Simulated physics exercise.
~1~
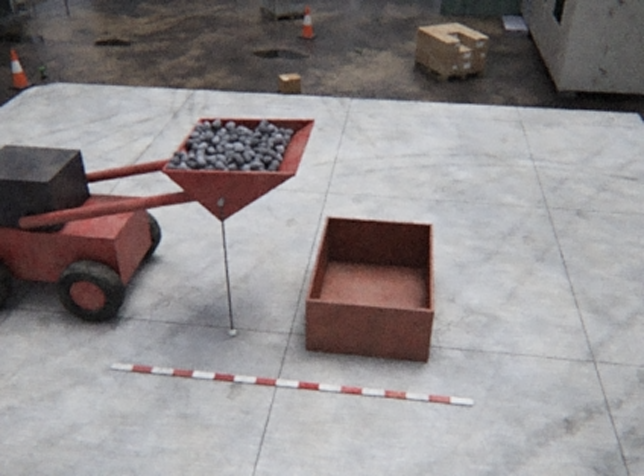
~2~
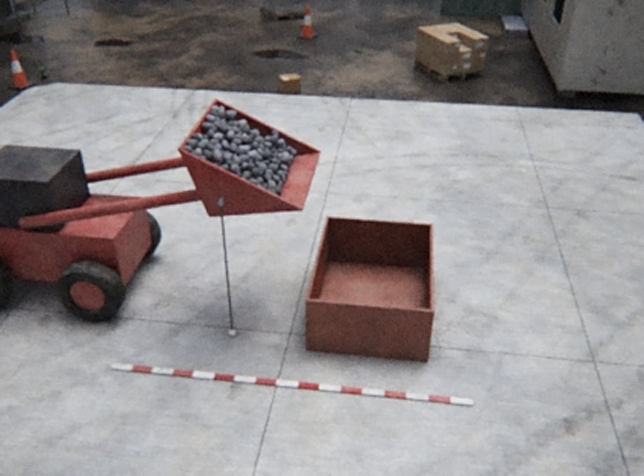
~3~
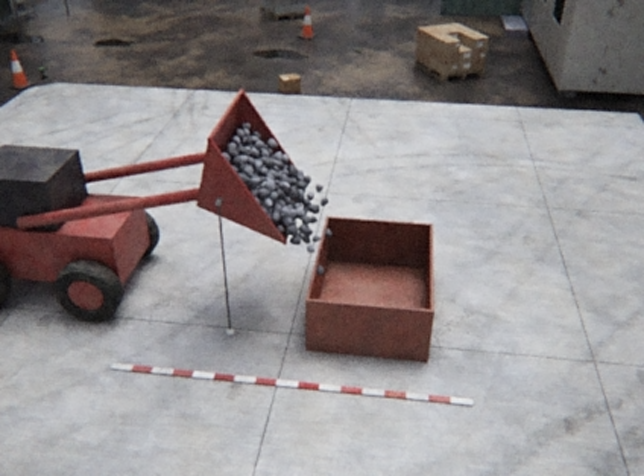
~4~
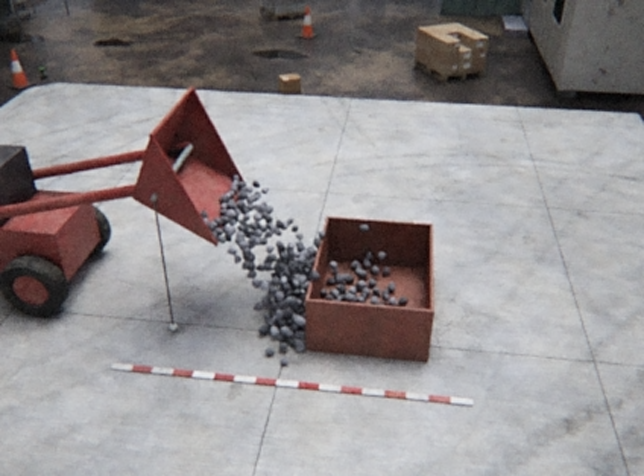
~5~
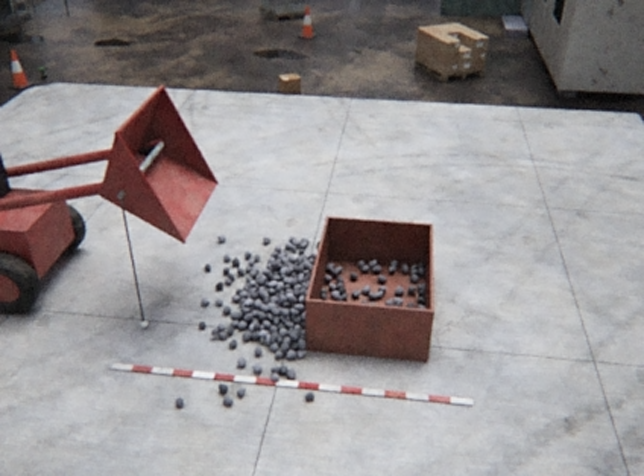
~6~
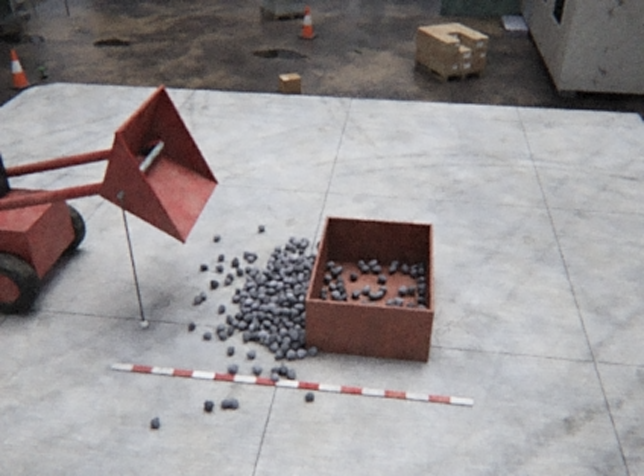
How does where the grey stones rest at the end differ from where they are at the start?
At the start the stones are heaped in the loader's raised bucket. At the end they are lower and further right, most of them scattered on the concrete just left of the red bin and a smaller share inside it.
